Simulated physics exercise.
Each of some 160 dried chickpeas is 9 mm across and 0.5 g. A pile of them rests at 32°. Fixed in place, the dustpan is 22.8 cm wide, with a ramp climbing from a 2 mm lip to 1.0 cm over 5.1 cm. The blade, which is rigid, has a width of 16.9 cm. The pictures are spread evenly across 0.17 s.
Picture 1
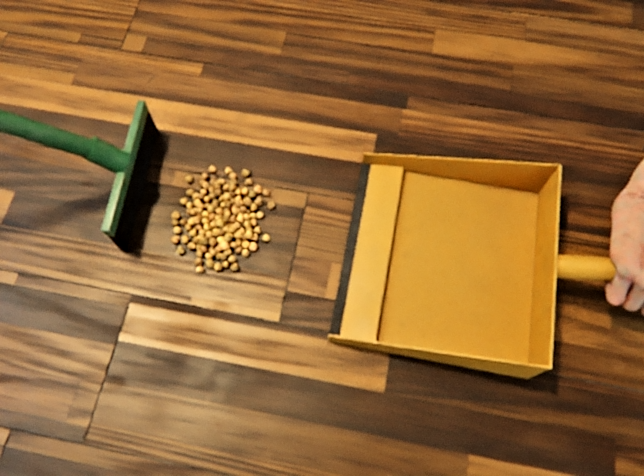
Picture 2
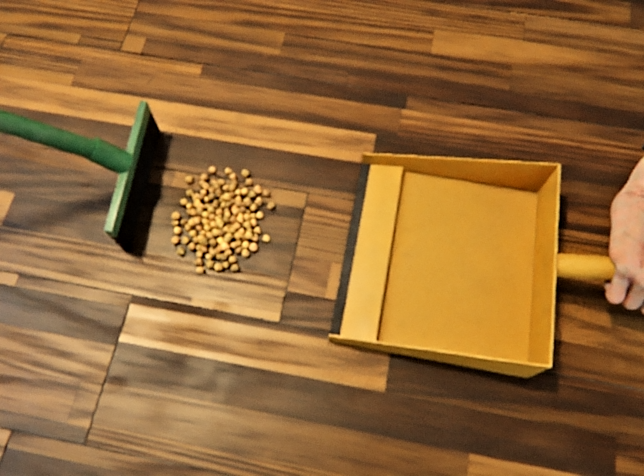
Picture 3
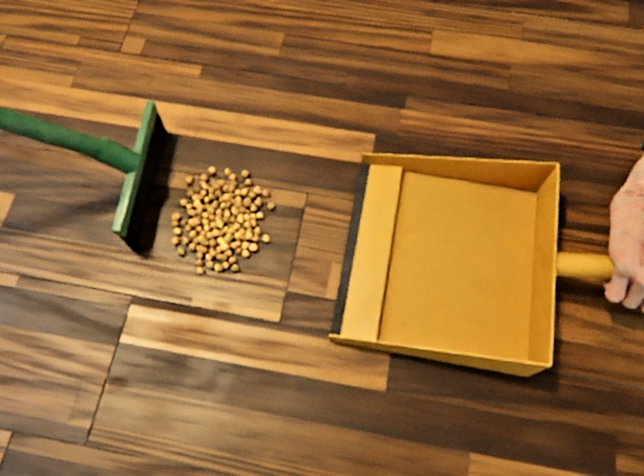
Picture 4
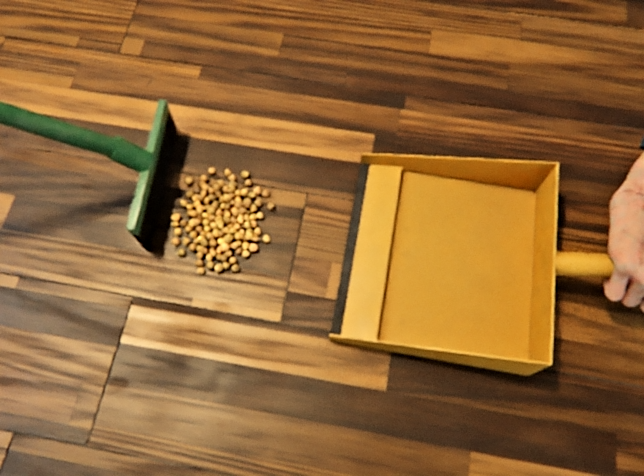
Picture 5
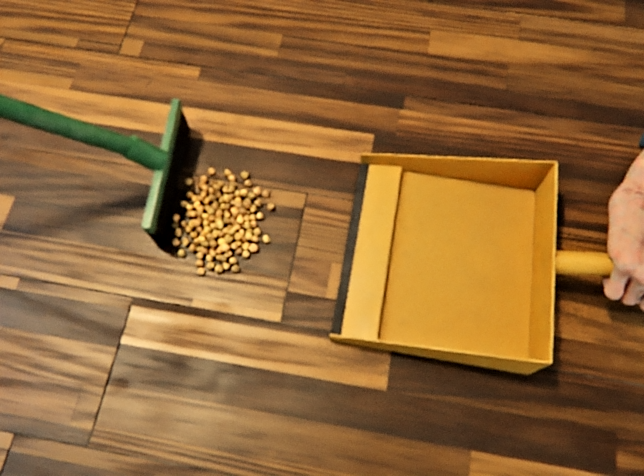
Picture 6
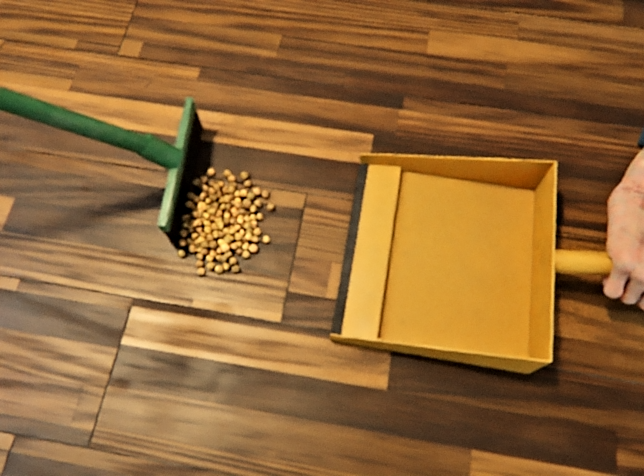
The clip shows a green-handled blade sliding a short way right across a wooden floor until it meets the left edge of a pile of dried chickpeas, while a hand holds a yellow dustpan still on the right.
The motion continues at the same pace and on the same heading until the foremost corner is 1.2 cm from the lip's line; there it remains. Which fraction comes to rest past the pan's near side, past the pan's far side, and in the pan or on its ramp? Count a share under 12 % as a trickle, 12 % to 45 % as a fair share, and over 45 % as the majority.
My prediction: Past the pan's near side: A sprinkling, past the pan's far side: A sprinkling, in the pan or on its ramp: A solid amount.
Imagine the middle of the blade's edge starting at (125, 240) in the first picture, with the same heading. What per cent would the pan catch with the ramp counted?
55 %.
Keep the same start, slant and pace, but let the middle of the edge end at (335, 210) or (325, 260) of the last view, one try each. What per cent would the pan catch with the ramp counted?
Some 55 in a hundred and 50 in a hundred.
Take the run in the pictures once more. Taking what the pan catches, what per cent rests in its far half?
I'd say near 100 per cent.
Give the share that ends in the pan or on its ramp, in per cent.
Roughly 35 per cent.
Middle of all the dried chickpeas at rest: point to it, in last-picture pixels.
Est. centre at rest: (349, 226) px.
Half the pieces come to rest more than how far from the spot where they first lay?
That distance is close to 16 cm.
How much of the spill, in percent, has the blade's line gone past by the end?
Something like 40 per cent, roughly.
Then, 0.21 s after the last picture, middle of the blade 11 cm from the lip; 0 % over the lip, far side 0 %, near side 0 %.
Then, 0.35 s after the last picture, middle of the blade 5 cm from the lip; 5 % over the lip, far side 5 %, near side 0 %.
Then, 0.61 s after the last picture, middle of the blade 2 cm from the lip; 35 % over the lip, far side 10 %, near side 0 %.
In the end, near side 0 %, far side 10 %, pan 35 %, in front of the lip or behind the blade 55 %.
